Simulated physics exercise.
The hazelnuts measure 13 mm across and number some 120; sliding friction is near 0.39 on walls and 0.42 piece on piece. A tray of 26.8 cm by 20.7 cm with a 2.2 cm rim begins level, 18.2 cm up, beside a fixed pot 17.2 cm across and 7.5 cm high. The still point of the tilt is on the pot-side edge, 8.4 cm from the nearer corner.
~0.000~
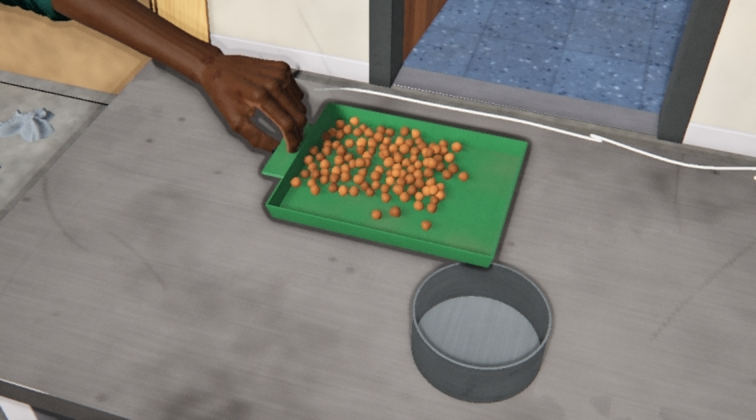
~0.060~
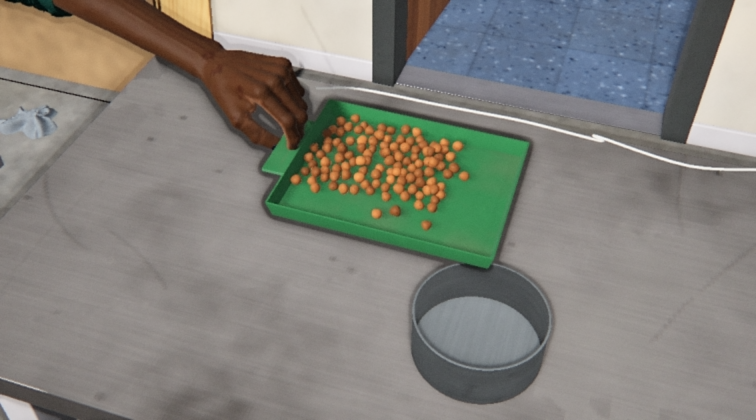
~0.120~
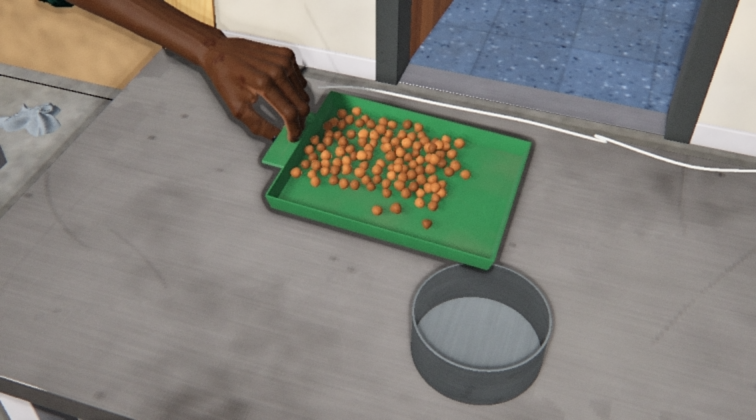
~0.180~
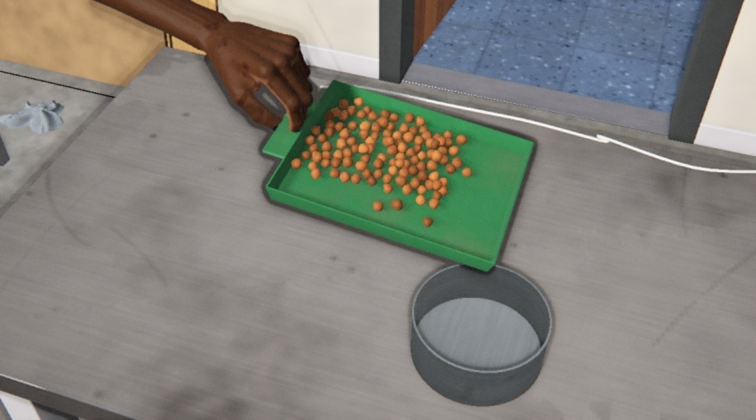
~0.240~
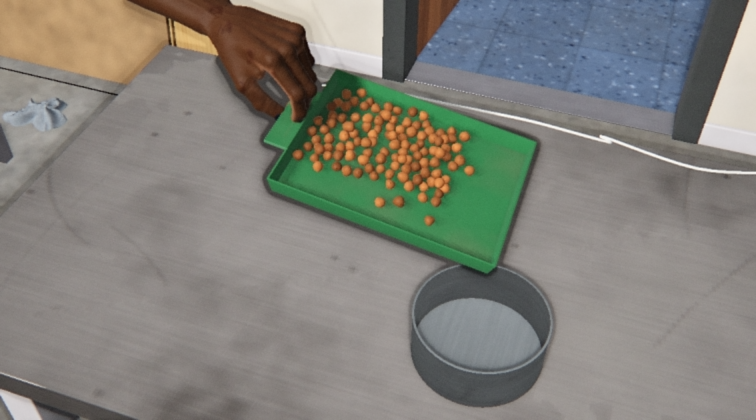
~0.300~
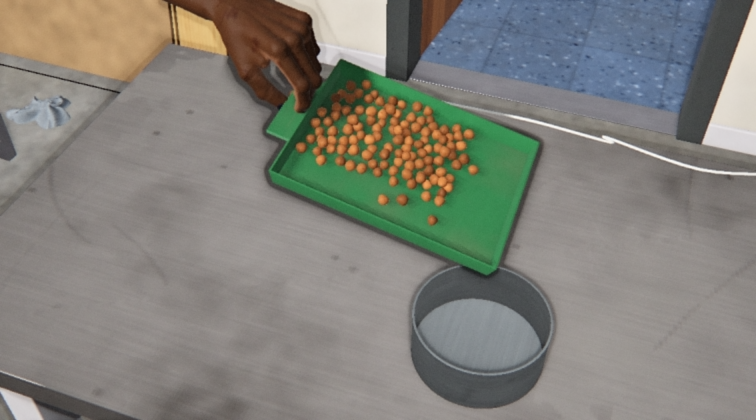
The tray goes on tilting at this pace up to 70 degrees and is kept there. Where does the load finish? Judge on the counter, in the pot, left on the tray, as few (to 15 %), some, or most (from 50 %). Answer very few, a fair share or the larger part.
Counter very few, pot very few, tray the larger part.
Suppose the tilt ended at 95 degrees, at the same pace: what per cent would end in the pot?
Then about 65 per cent.
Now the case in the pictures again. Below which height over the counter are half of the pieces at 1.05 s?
About 22 cm.
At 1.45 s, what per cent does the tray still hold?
Roughly 90 per cent.
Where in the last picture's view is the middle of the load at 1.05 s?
Near (495, 199).
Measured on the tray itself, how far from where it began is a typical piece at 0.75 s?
Roughly 12 cm.
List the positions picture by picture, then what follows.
Tray tilt 0 degrees, front corners at (272, 203) and (489, 254); middle of the pieces at (389, 163); pot at (482, 312), in the first picture.
Tray tilt 1 degrees, front corners at (271, 201) and (490, 255); middle of the pieces at (390, 161), in the second picture.
Tray tilt 4 degrees, front corners at (271, 194) and (490, 257), lowest corner right front; middle of the pieces at (391, 157), in the third picture.
Tray tilt 7 degrees, front corners at (272, 185) and (491, 259), lowest corner right front; middle of the pieces at (393, 151), in the fourth picture.
Tray tilt 11 degrees, front corners at (273, 177) and (492, 261), lowest corner right front; middle of the pieces at (395, 145), in the fifth picture.
Tray tilt 14 degrees, front corners at (275, 169) and (493, 264), lowest corner right front; middle of the pieces at (399, 141); pot at (482, 316). Its pace works out near 60 degrees a second, in the sixth picture.
Then, at 0.75 s, tilt 41 degrees; the tray holds 100 %, the pot 0 %.
Then, at 1.05 s, tilt 59 degrees; the tray holds 95 %, the pot 0 %.
Then, at 1.45 s, tilt 70 degrees; the tray holds 90 %, the pot 5 %.
By 2.4 s all is still; counter 5 %, pot 5 %, tray 90 %.
